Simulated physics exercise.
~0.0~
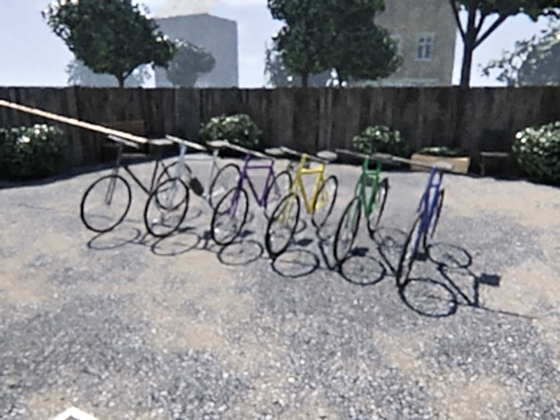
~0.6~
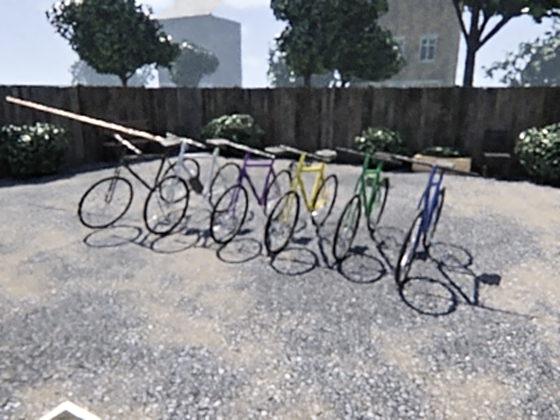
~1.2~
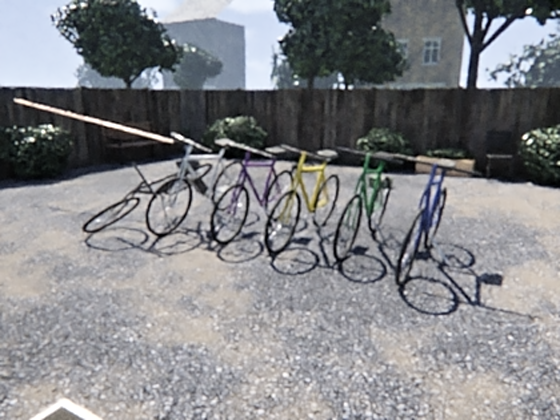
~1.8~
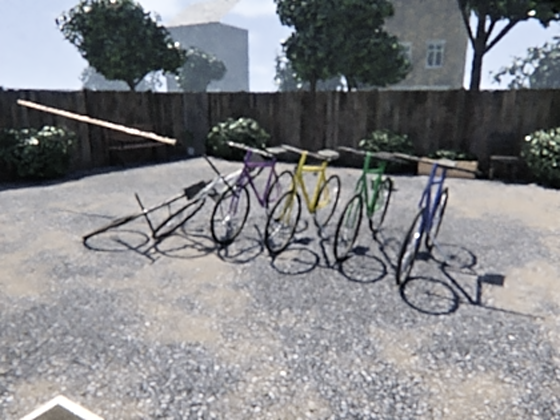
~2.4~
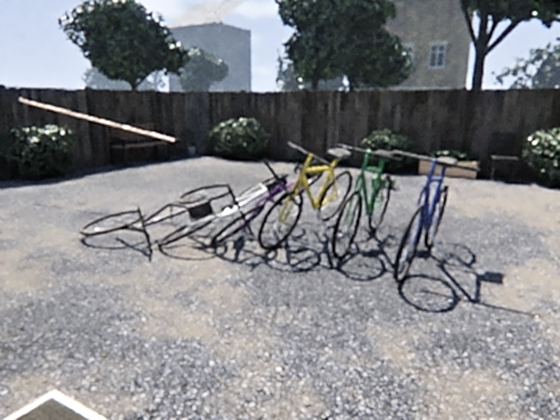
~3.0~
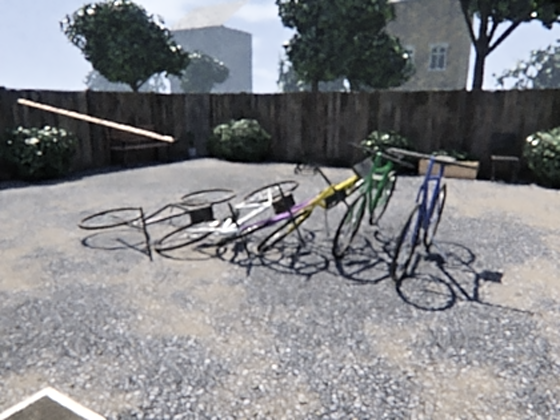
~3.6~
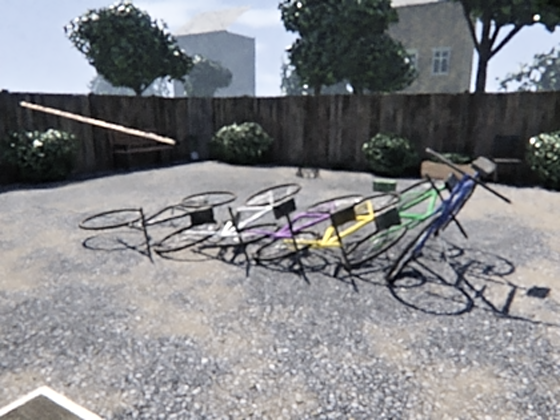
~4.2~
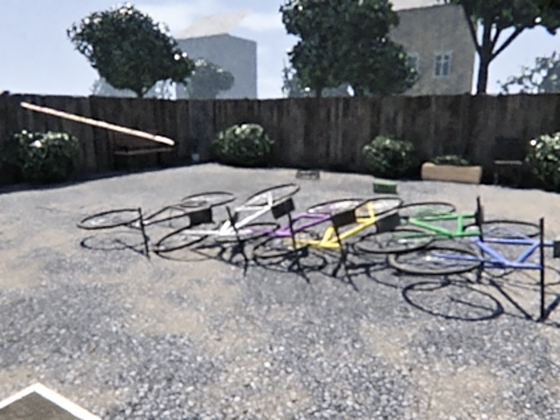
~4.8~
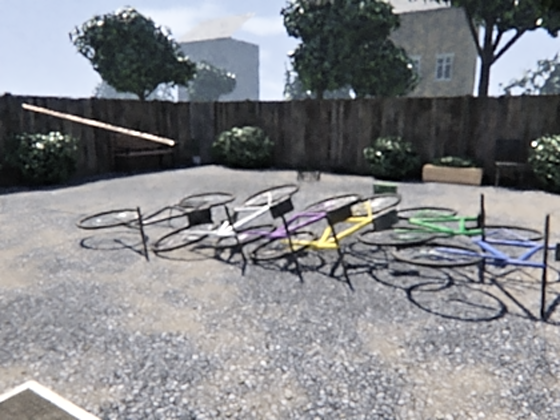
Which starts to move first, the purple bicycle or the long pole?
The long pole starts to move first, and the purple bicycle only begins to tip over later.
